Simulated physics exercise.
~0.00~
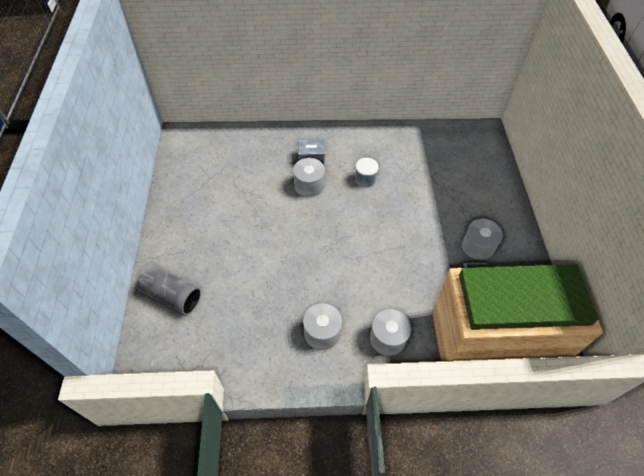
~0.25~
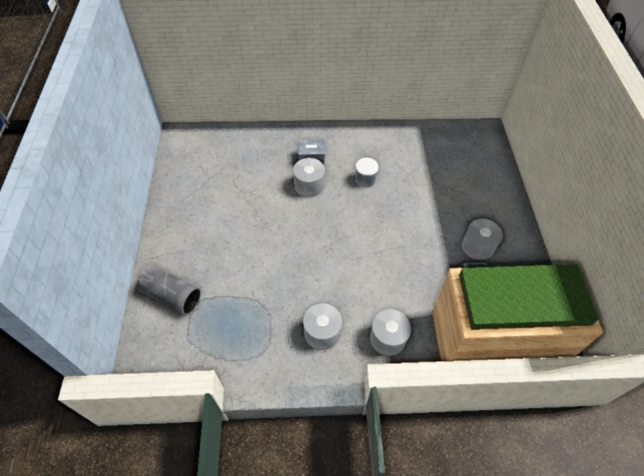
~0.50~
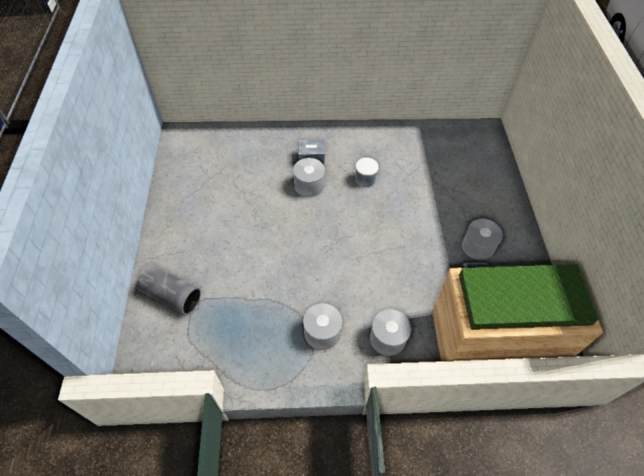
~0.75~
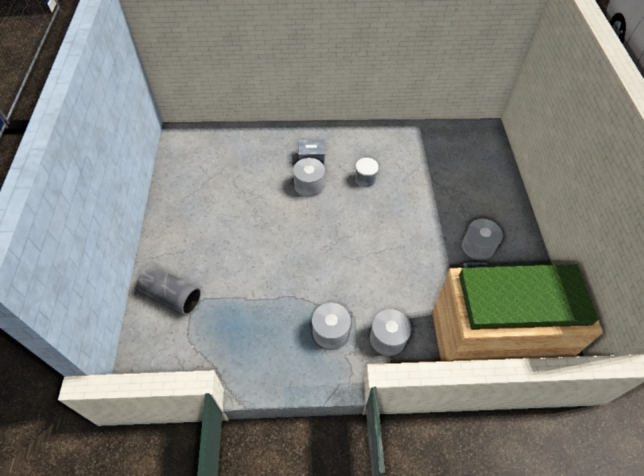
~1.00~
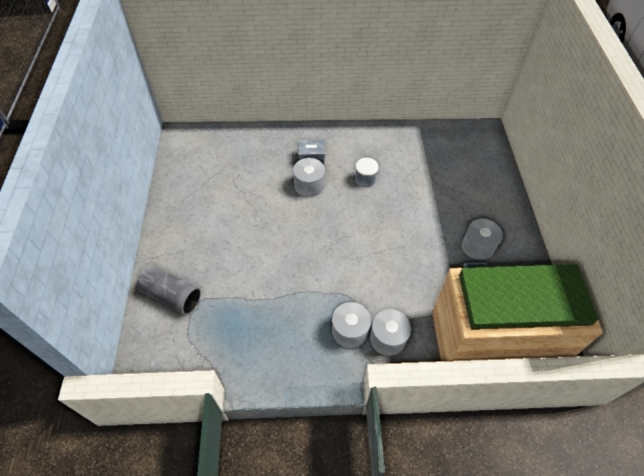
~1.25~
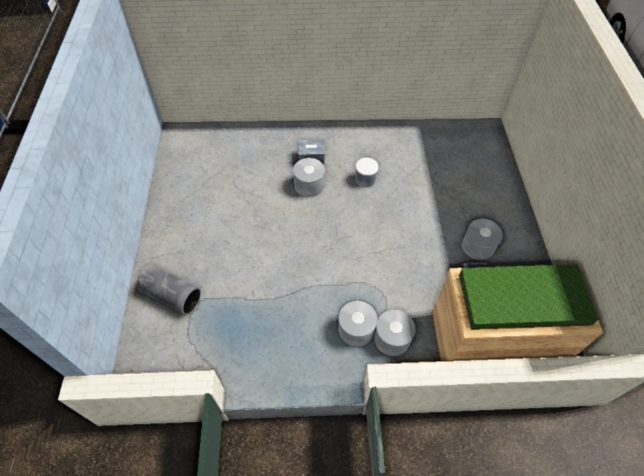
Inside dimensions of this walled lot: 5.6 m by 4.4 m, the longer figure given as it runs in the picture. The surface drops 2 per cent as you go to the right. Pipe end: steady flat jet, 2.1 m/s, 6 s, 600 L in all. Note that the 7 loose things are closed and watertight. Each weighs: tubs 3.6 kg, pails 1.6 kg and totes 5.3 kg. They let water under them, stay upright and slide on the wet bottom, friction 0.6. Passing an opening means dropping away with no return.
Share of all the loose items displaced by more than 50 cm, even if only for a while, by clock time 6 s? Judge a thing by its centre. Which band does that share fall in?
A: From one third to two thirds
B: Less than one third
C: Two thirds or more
B, less than one third.
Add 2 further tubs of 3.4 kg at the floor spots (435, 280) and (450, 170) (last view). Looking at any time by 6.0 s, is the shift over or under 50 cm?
Respectively higher and lower.
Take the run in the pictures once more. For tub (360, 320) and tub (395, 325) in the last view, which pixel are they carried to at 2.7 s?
Around (401, 291) and (423, 319).
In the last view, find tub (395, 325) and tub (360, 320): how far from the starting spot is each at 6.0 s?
Going in order, that's 300 cm then 300 cm.
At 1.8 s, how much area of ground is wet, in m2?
I'd put it close to 4.0 m2.
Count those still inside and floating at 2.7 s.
Of them, 2.
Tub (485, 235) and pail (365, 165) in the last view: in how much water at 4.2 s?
Close to 2 and 0 centimetres.
After 1.8 s 1 of 7 are over 50 cm from their spots; 1 afloat.
After 2.7 s 1 of 7 are over 50 cm from their spots; 2 afloat.
After 4.2 s 2 of 7 are over 50 cm from their spots; 1 afloat.
After 6.0 s 2 of 7 are over 50 cm from their spots, and 2 have been at some point; 1 afloat.
